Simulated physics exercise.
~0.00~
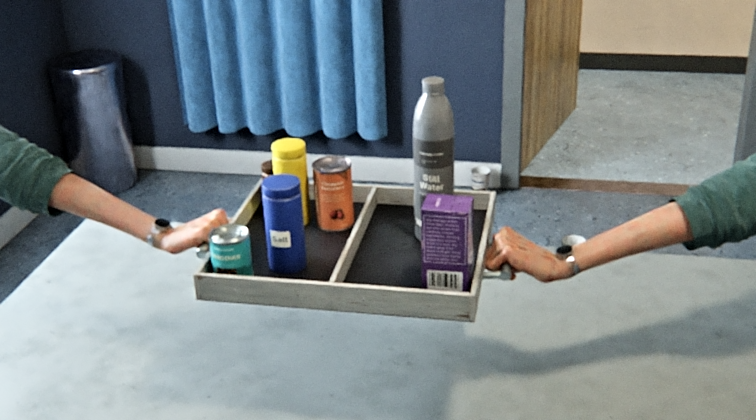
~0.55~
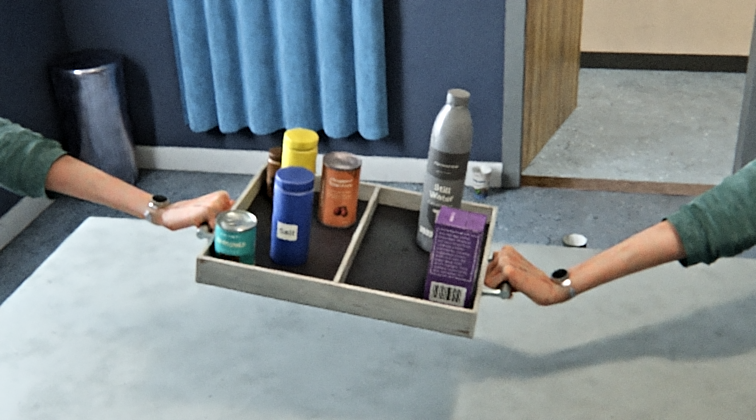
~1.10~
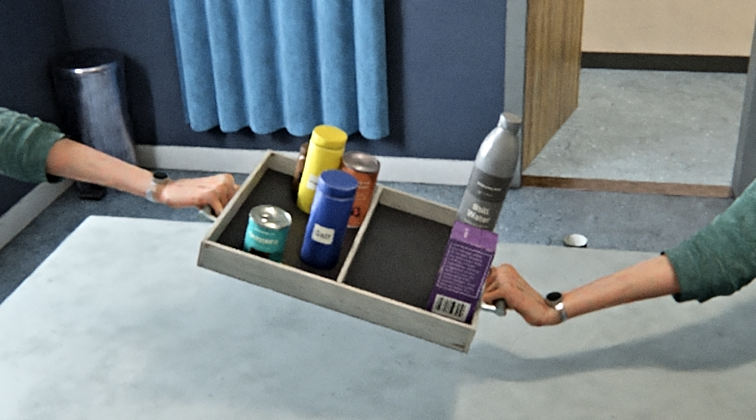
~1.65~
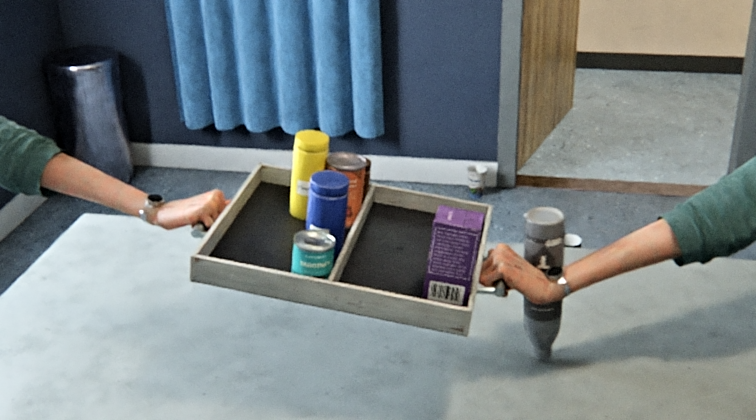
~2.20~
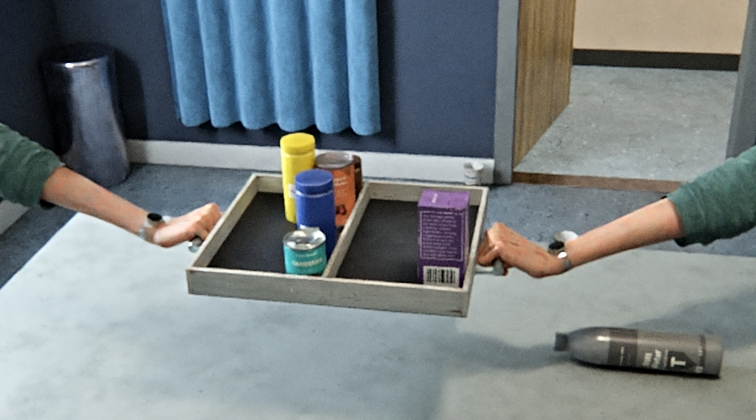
At first, two hands hold a wooden tray level above a pale table, with a turquoise tin, a blue jar, a yellow jar and an orange tin left of the cross bar, and a grey bottle and a purple carton on the right. The hands tip the tray right edge down, and the grey bottle leans outward. As the tilt steepens, the tin and blue jar slide toward the cross bar. The bottle then topples over the right rim and drops upside down to the table. Finally the tray is level again, its other items upright, while the bottle lies on its side.
